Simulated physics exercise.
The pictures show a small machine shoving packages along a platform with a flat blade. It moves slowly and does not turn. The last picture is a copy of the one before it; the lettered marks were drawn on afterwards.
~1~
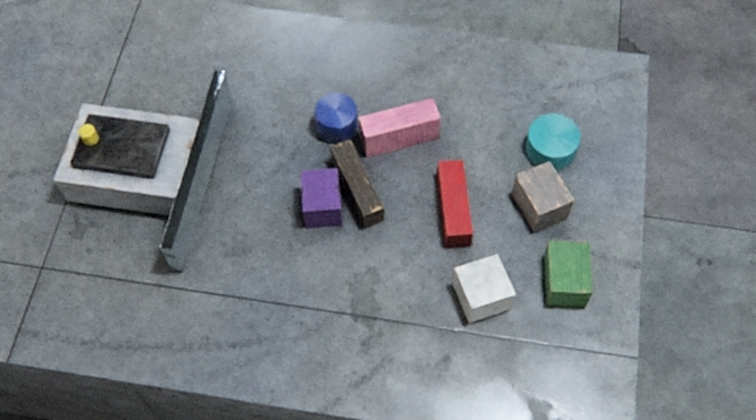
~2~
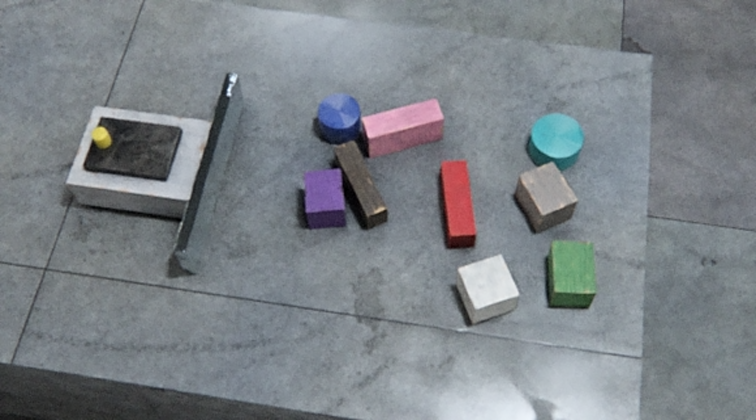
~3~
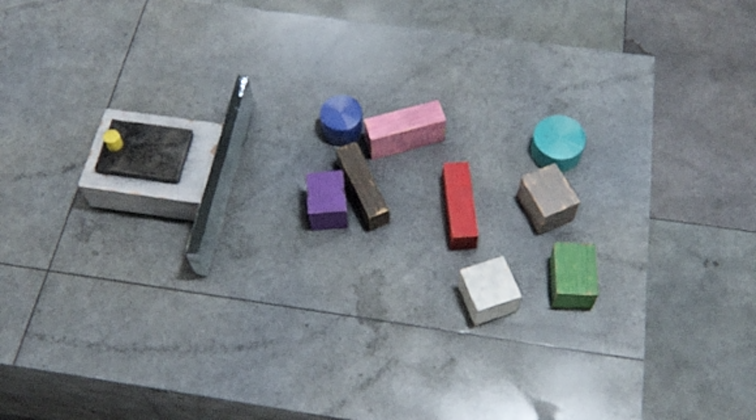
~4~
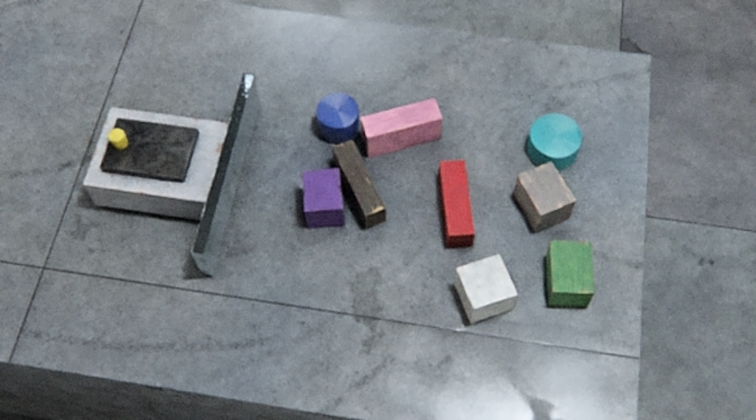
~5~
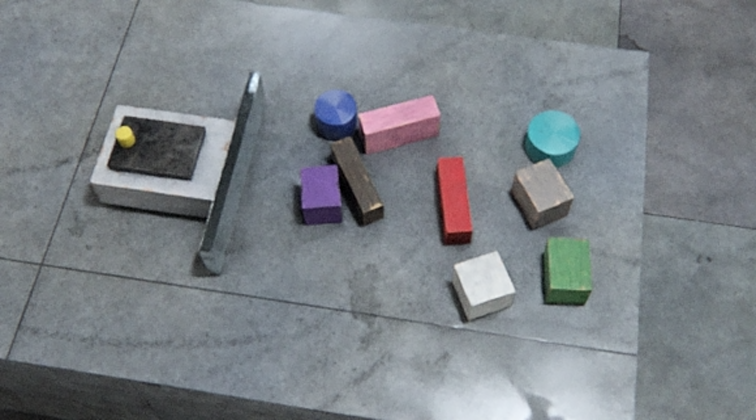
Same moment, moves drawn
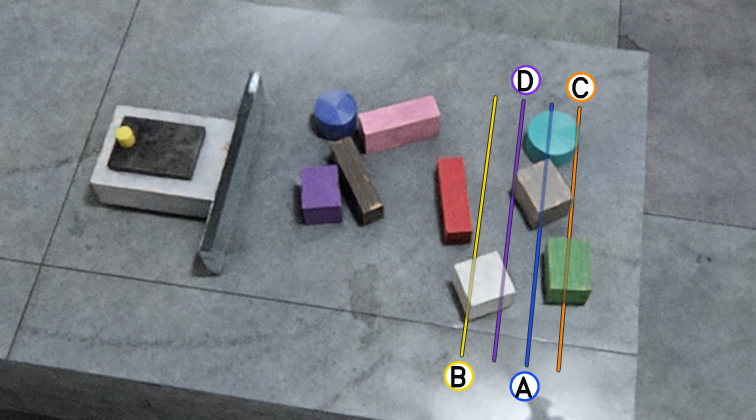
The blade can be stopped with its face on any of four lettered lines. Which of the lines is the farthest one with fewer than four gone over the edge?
Line C.
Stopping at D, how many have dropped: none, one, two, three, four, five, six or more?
The count is none.
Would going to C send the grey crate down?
Yes.
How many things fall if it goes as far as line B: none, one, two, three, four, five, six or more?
The count is none.
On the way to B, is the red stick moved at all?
Yes.
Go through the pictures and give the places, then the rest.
In the first picture, red stick (455, 204); turquoise canister (553, 143); white crate (483, 289).
In the second picture, robot (139, 148); purple crate (325, 199).
In the third picture, robot (151, 151); black bar (362, 186).
In the fourth picture, robot (157, 150); grey crate (544, 198).
In the fifth picture, robot (163, 148); red stick (454, 201); turquoise canister (552, 140); white crate (483, 286).
On the marked copy, A at (540, 226); B at (480, 217); C at (570, 230); D at (510, 221).
Following C. Soon after the start, robot (282, 164); blue canister (393, 127); pink bar (425, 137).
Later, robot (404, 181); turquoise canister (591, 147); green crate (577, 281).
In the end, robot (500, 195); grey crate over the edge; turquoise canister over the edge; three fallen.
As for the rest, A is within the limit but short; B is within the limit but short; D is within the limit but short.
